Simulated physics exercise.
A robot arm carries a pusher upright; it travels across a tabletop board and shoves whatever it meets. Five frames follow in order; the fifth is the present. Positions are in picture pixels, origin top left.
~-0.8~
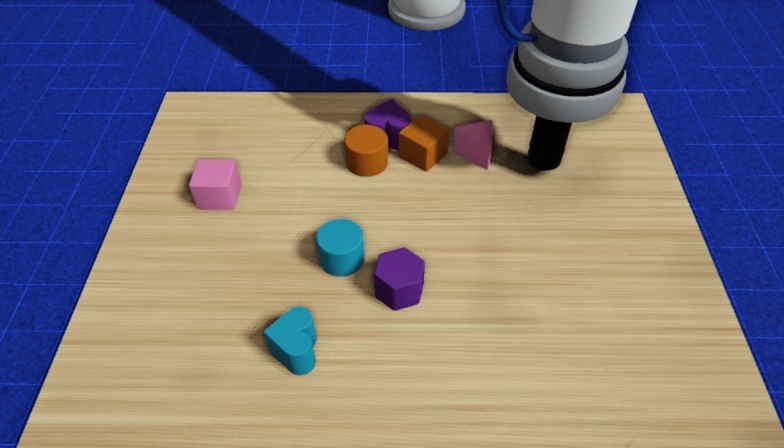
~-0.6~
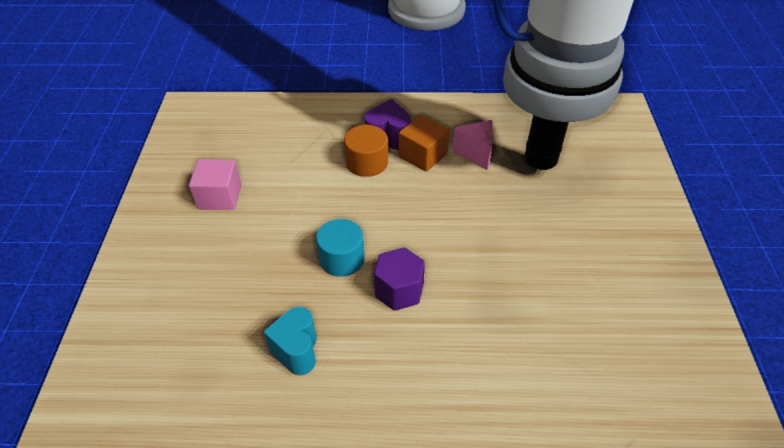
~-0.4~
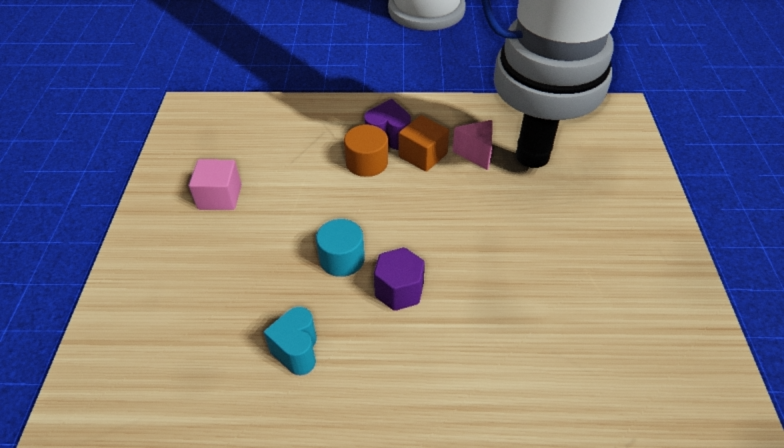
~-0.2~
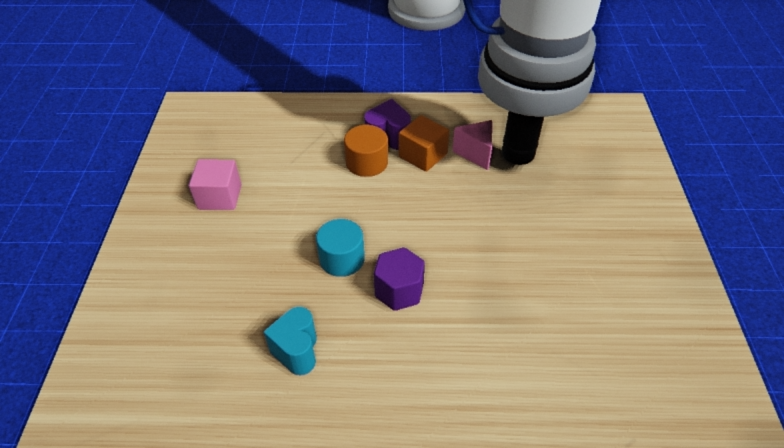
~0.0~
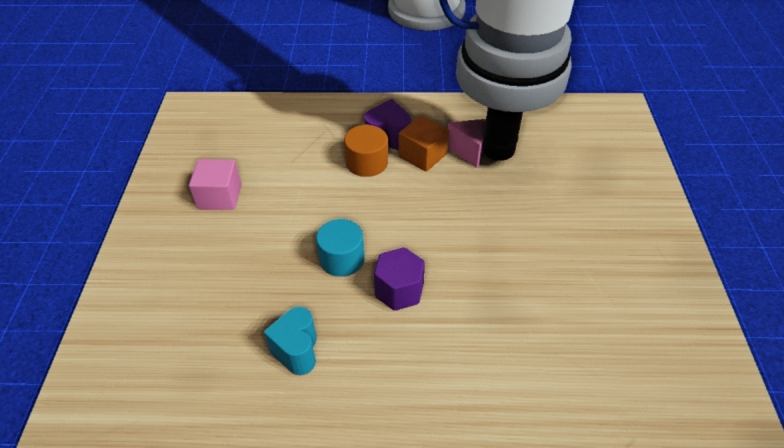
A robot arm with a black tip slid left along the far side of a wooden table and nudged the pink triangle slightly toward the orange block, while the other colored blocks stayed still.
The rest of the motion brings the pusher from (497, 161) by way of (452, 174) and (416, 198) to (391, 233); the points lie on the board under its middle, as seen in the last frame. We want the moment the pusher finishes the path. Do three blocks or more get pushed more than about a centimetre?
No, that is not what happens.
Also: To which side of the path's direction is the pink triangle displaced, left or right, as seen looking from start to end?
The pink triangle is shifted sideways to the right, facing along the path from start to end.
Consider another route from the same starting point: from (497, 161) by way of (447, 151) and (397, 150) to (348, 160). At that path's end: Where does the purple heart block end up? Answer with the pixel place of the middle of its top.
Somewhere near (337, 110).
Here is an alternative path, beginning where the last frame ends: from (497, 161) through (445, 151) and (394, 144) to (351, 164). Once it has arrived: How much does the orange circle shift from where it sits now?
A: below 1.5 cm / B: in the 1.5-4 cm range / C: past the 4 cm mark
That would be C.
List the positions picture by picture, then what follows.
In the first frame, pusher tip (544, 160); block tops, turquoise circle (339, 235); purple heart block (388, 114); orange four-sided block (424, 130); pink triangle (479, 130).
In the second frame, pusher (541, 160); blocks unchanged.
In the third frame, pusher (532, 158); blocks unchanged.
In the fourth frame, pusher (518, 155); blocks unchanged.
In the fifth frame, pusher (498, 151); turquoise circle (339, 235); purple heart block (388, 114); orange four-sided block (424, 130); pink triangle (472, 128).
What follows on the original path. One third of the way, pusher (453, 163); purple heart block (385, 113); orange four-sided block (420, 130), turned 10° anticlockwise; pink triangle (456, 126), turned 50° clockwise.
Two thirds of the way, pusher (416, 188); purple heart block (385, 113); orange four-sided block (420, 130), turned 10° anticlockwise; pink triangle (456, 126), turned 50° clockwise.
At the end, pusher (391, 223); turquoise circle in place; purple heart block (385, 113); orange four-sided block (420, 130), turned 10° anticlockwise; pink triangle (456, 126), turned 50° clockwise.
